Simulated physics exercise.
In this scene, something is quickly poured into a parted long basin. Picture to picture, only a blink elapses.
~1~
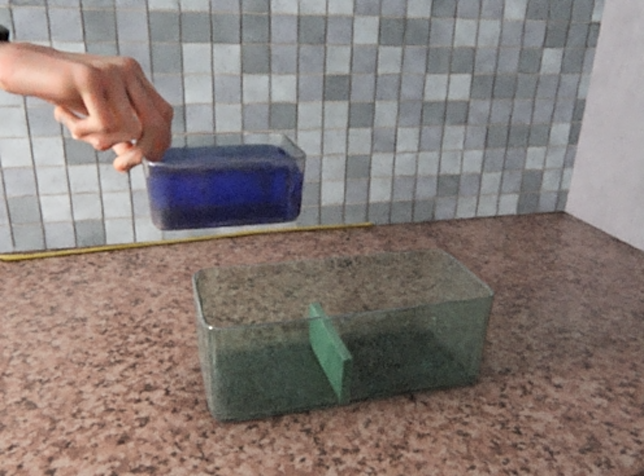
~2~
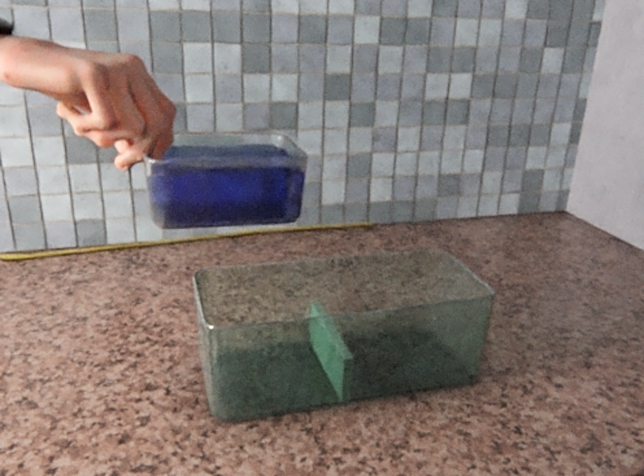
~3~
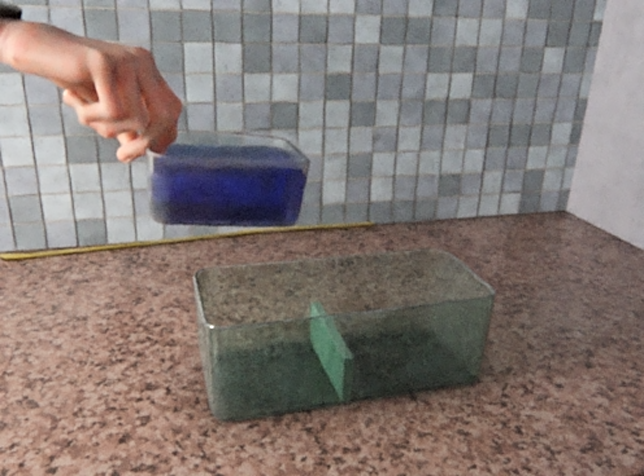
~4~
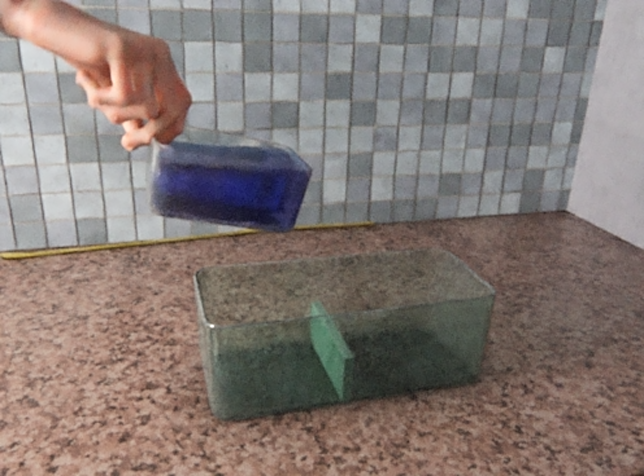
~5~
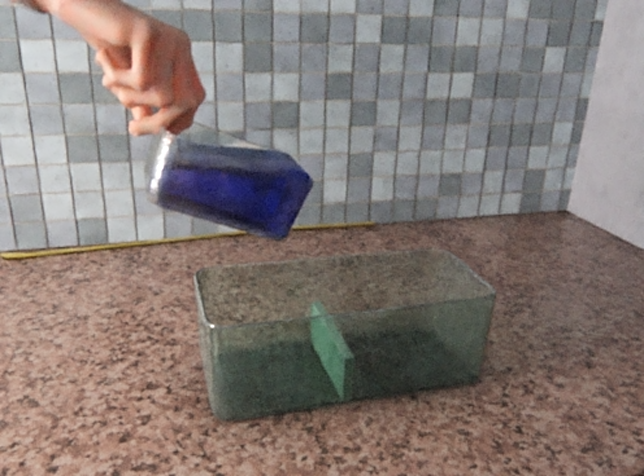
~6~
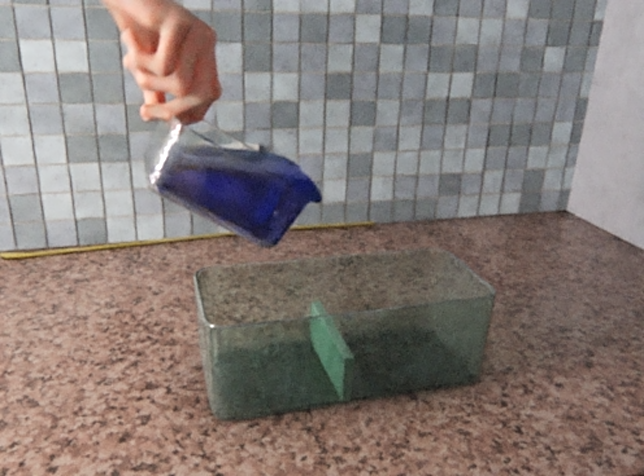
A hand at the upper left holds a small clear container of deep blue liquid above a speckled pinkish-brown countertop, seen from the front and slightly above, against grey and white mosaic tiles. Below sits a long, transparent, greenish basin with a green divider inside. The hand rises and tilts the container rightward, slowly then more steeply, and blue liquid begins passing its right edge while the camera stays still.
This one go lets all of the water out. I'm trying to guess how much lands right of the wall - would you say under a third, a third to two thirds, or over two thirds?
I would say a third to two thirds.
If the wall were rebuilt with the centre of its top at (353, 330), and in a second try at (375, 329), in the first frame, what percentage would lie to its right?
It would come to roughly 25 per cent the first time and roughly 5 per cent the second.
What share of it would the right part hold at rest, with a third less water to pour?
It comes to around 40 percent.
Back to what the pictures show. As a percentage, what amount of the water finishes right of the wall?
About 55 per cent.
A moment on, the oblong tub is tipped on its side and 15 per cent is still to pour, 4 is left of the wall and 39 right of it.
Next, the oblong tub is tipped right over and 2 per cent is still to pour, 30 is left of the wall and 55 right of it.
Then the oblong tub is tipped right over and 0 per cent is still to pour, 35 is left of the wall and 56 right of it.
Later the oblong tub is tipped right over and 0 per cent is still to pour, 35 is left of the wall and 56 right of it.
In the end 35 per cent lies left of the wall, 56 right of it and 9 outside.
